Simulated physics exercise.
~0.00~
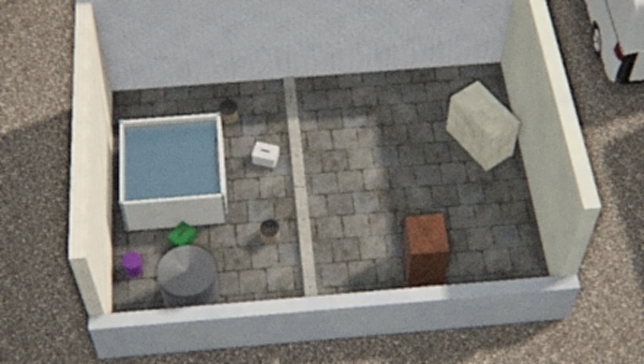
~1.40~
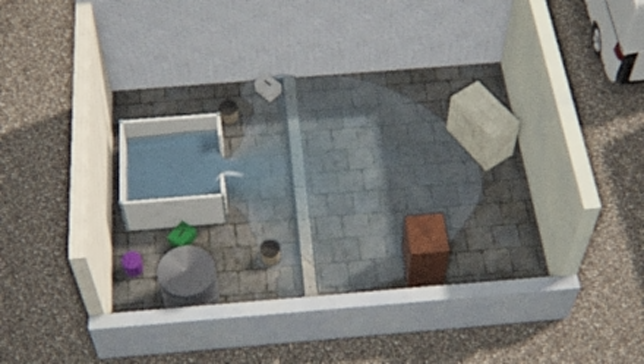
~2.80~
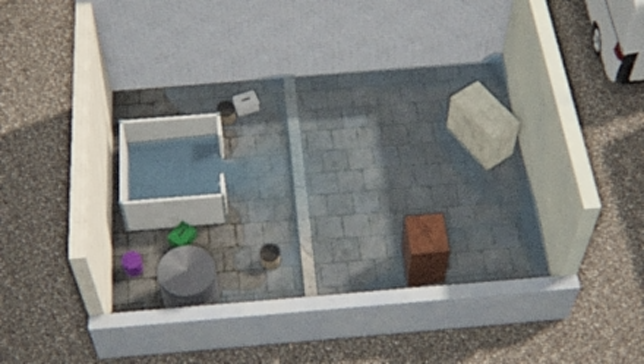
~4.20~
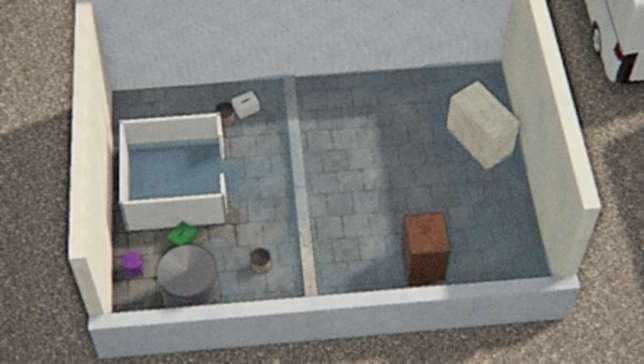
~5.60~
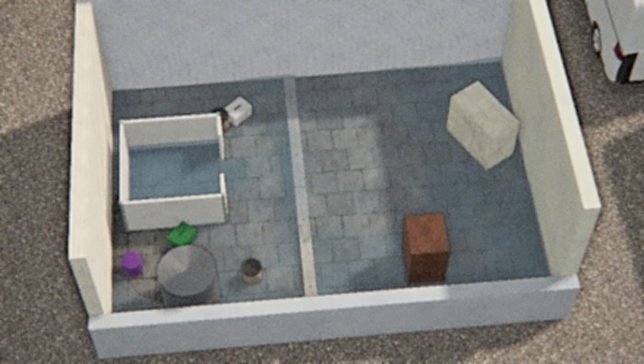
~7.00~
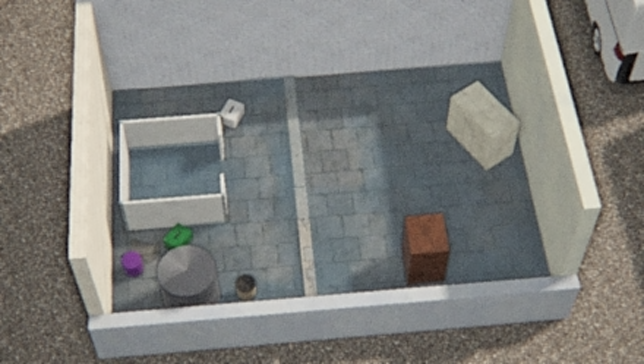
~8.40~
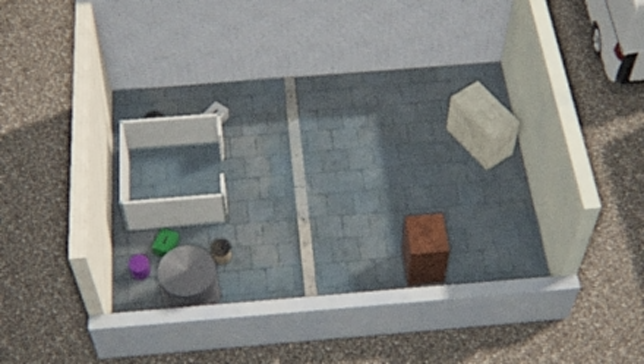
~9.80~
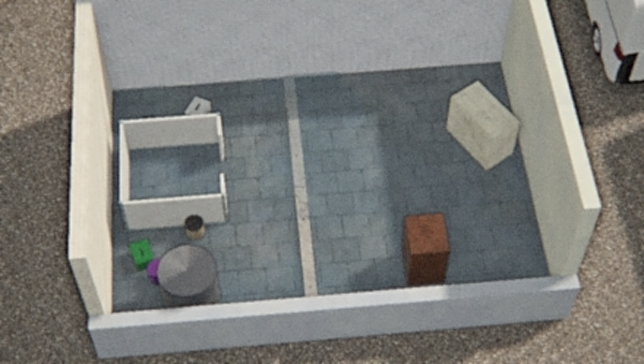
The footage shows water pouring from an open tank's right side across a walled, paved yard and over a low kerb, as a white box shifts toward the back wall; the small containers later drift left, ending around the tank and a grey cylinder, all short of the kerb.
